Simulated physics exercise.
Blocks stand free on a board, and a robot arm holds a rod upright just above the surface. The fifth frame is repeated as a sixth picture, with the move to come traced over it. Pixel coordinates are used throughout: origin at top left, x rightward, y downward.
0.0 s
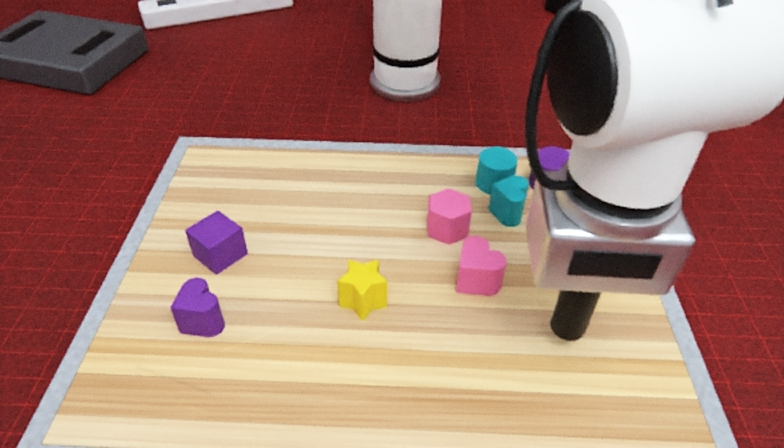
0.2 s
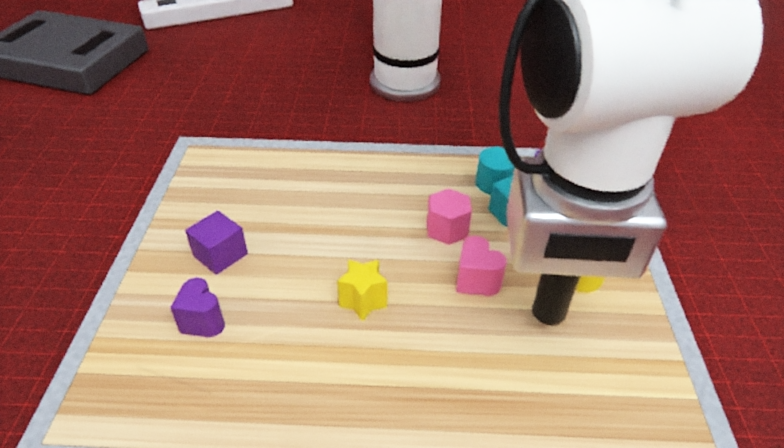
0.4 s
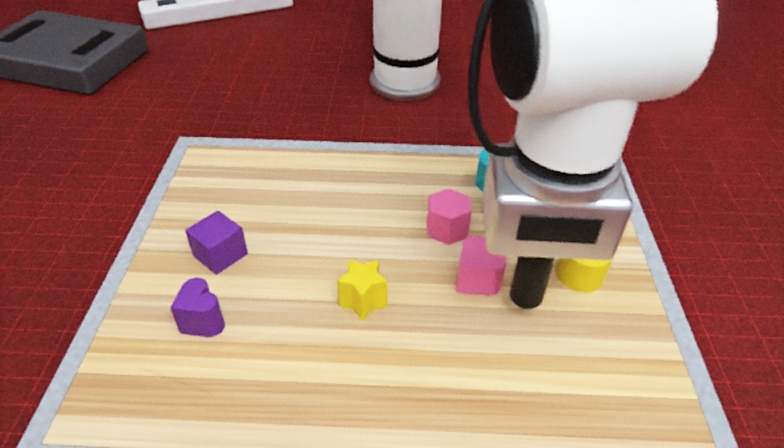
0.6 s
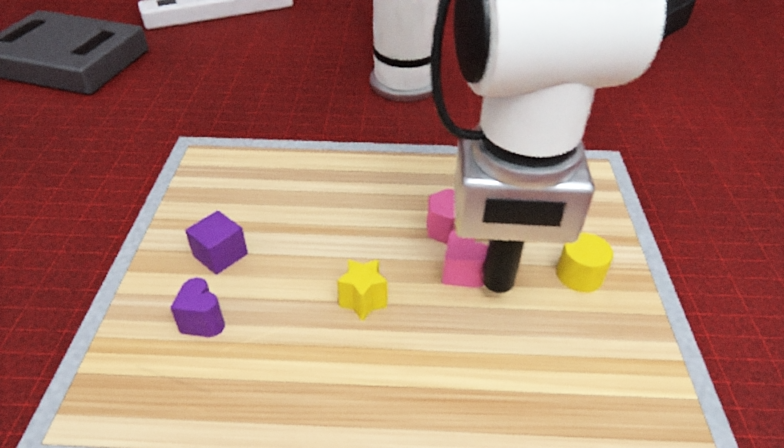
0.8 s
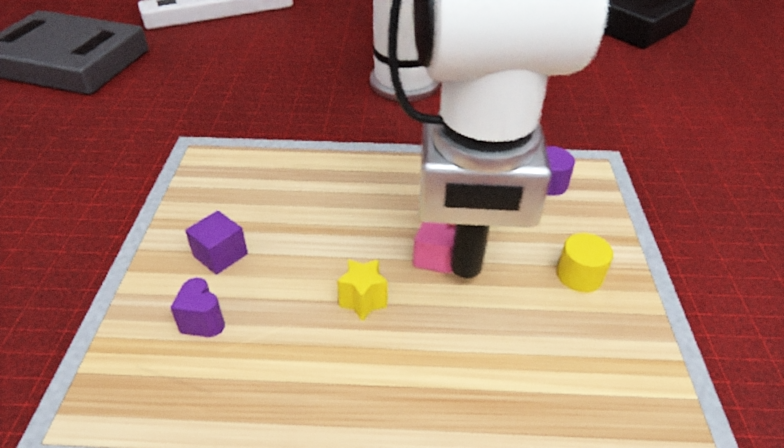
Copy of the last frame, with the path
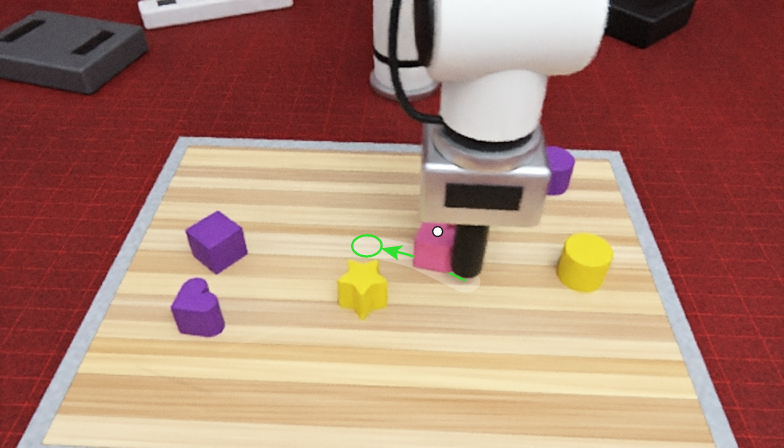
Robot arm moving a black rod leftward over a wooden board, then pushing a pink heart-shaped block left among colourful blocks.
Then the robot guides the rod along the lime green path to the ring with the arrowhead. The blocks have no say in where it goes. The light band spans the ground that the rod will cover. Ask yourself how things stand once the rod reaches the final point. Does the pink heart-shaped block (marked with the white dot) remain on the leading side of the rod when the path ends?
In short: No.
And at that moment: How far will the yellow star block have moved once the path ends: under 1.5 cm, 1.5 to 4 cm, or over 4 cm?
Shift: Under 1.5 cm.
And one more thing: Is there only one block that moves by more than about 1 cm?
Yes, it checks out.
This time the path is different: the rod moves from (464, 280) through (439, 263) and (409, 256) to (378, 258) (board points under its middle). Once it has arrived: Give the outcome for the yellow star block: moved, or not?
It ends up on the same spot.
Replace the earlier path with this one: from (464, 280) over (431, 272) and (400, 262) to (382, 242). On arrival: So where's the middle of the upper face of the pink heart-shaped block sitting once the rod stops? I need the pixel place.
When the path ends, it will be at (397, 193).
Path on the board, from (464, 280) via (417, 258), ending at (367, 246); the dot is on the pink heart-shaped block.
What follows on the original path. One third of the way, rod at (433, 251); pink heart-shaped block at (408, 216).
Two thirds of the way, rod at (400, 239); pink heart-shaped block at (386, 201), turned 35° clockwise.
At the end, rod at (367, 232); yellow star block in place; pink heart-shaped block at (374, 194), turned 80° clockwise; pink hexagon in place.
